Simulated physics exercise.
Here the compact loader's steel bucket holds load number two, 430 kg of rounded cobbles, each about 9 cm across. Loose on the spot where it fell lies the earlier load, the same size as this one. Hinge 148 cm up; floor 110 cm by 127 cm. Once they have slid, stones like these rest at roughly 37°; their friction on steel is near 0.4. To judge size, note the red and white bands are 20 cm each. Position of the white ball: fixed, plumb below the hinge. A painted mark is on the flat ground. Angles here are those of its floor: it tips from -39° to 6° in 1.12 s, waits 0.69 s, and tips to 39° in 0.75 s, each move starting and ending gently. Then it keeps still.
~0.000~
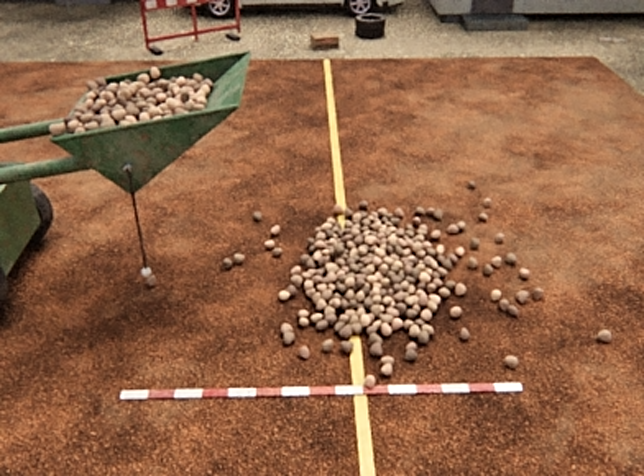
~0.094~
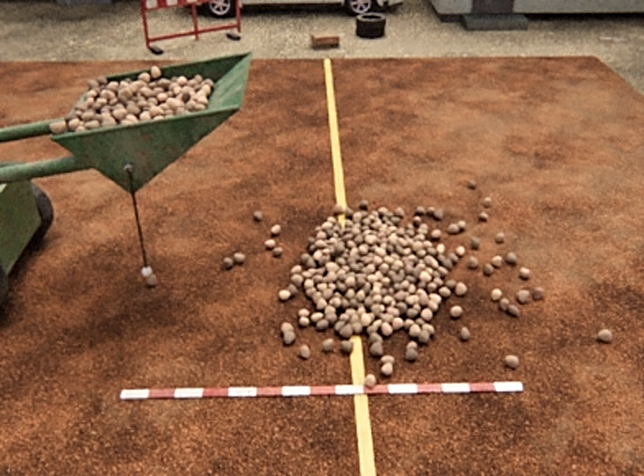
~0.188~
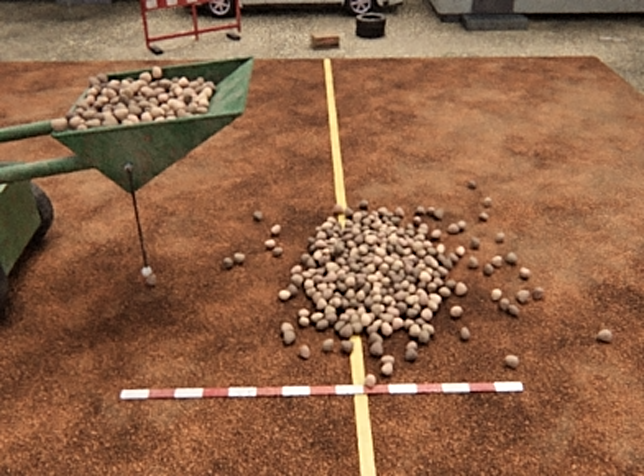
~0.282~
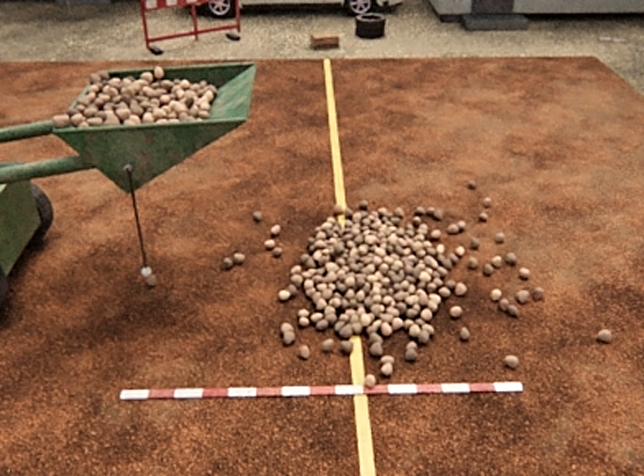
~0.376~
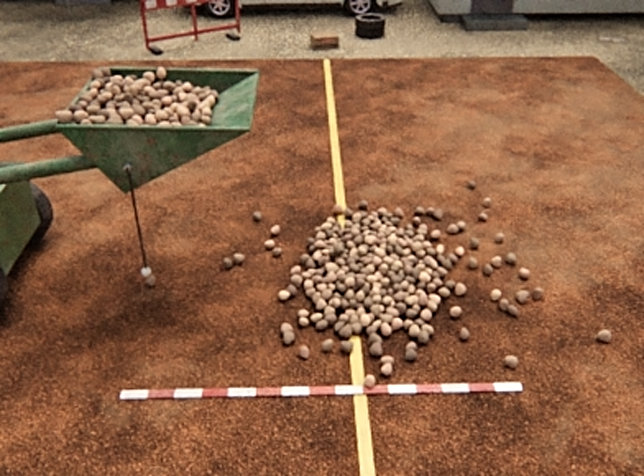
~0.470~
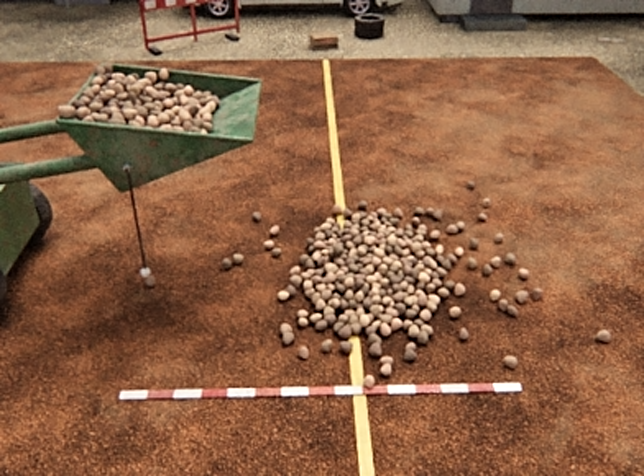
A green loader bucket of stones slowly tilts its right lip down near a still pile.
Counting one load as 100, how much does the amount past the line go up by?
It goes up by about 4.
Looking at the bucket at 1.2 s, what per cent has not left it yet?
Near 100 per cent of the load is held.
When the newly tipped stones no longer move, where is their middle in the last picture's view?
I'd say close to (291, 265).
After 0.8 s the floor is at -1°; in per cent of one load, 100 in the bucket, 28 short of the line, 72 past the line; the foremost stones are at (515, 255).
After 1.2 s the floor is at 6°; in per cent of one load, 100 in the bucket, 28 short of the line, 72 past the line; the foremost stones are at (515, 255).
After 3.0 s the floor is at 39°; in per cent of one load, 16 in the bucket, 113 short of the line, 72 past the line; the foremost stones are at (515, 255).
After 5.8 s the floor is at 39°; in per cent of one load, 0 in the bucket, 124 short of the line, 76 past the line; the foremost stones are at (515, 255). Net gain past the line, 4.
